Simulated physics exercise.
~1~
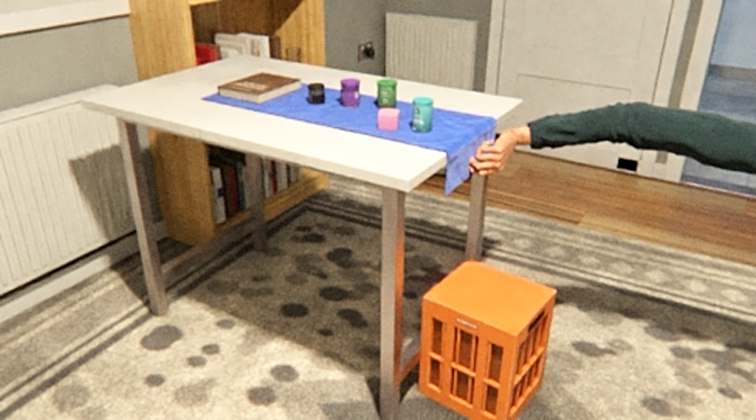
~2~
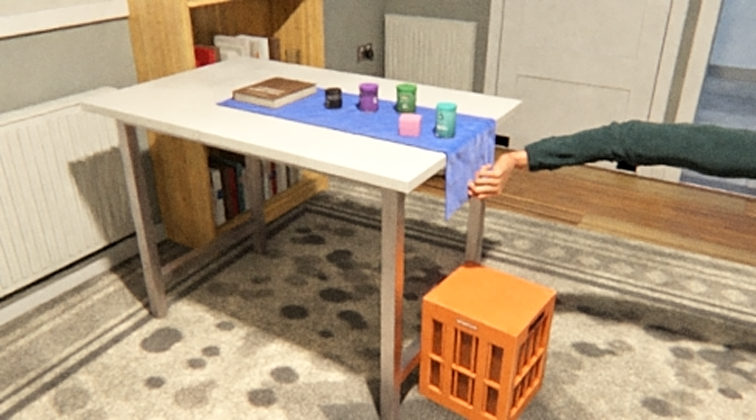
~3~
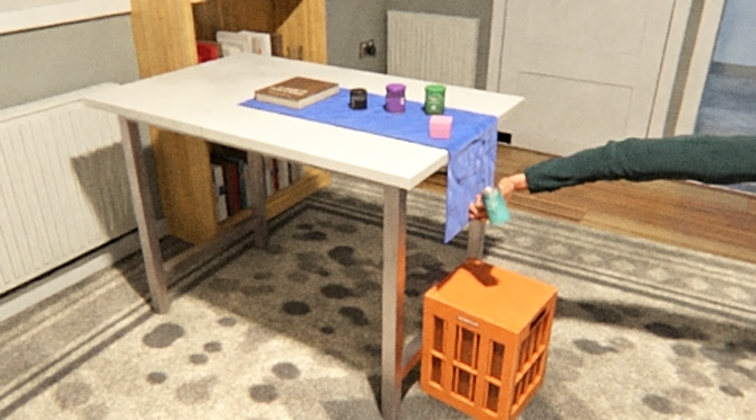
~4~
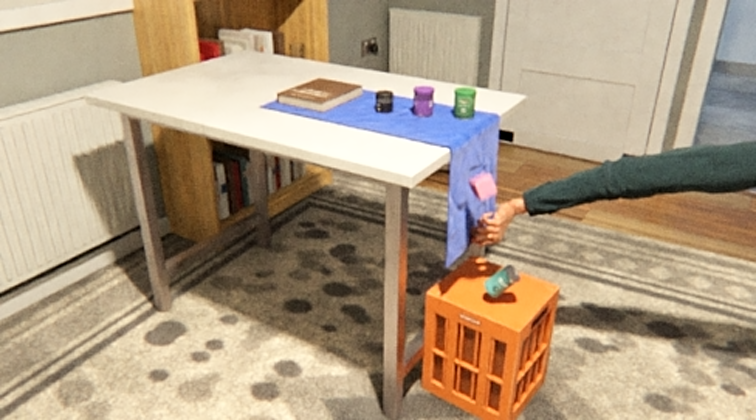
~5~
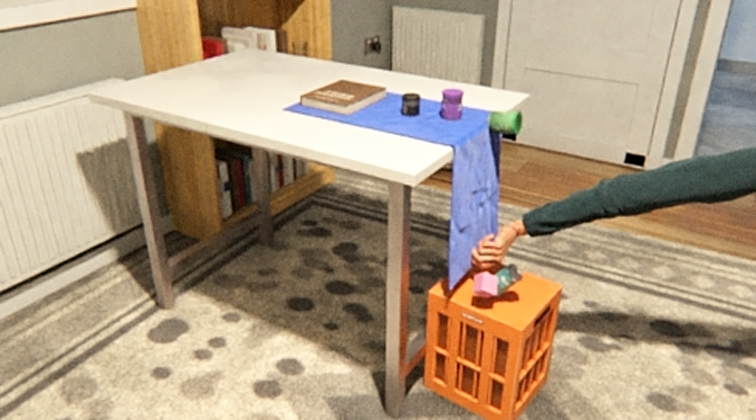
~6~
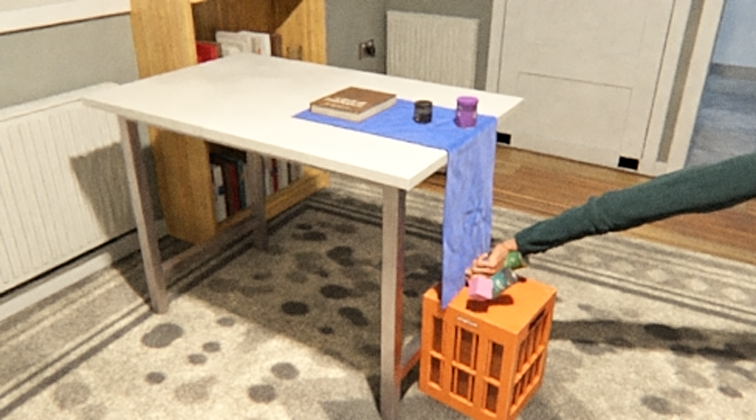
A hand pulls a blue scarf down, dropping the turquoise can, pink cube, then green can.
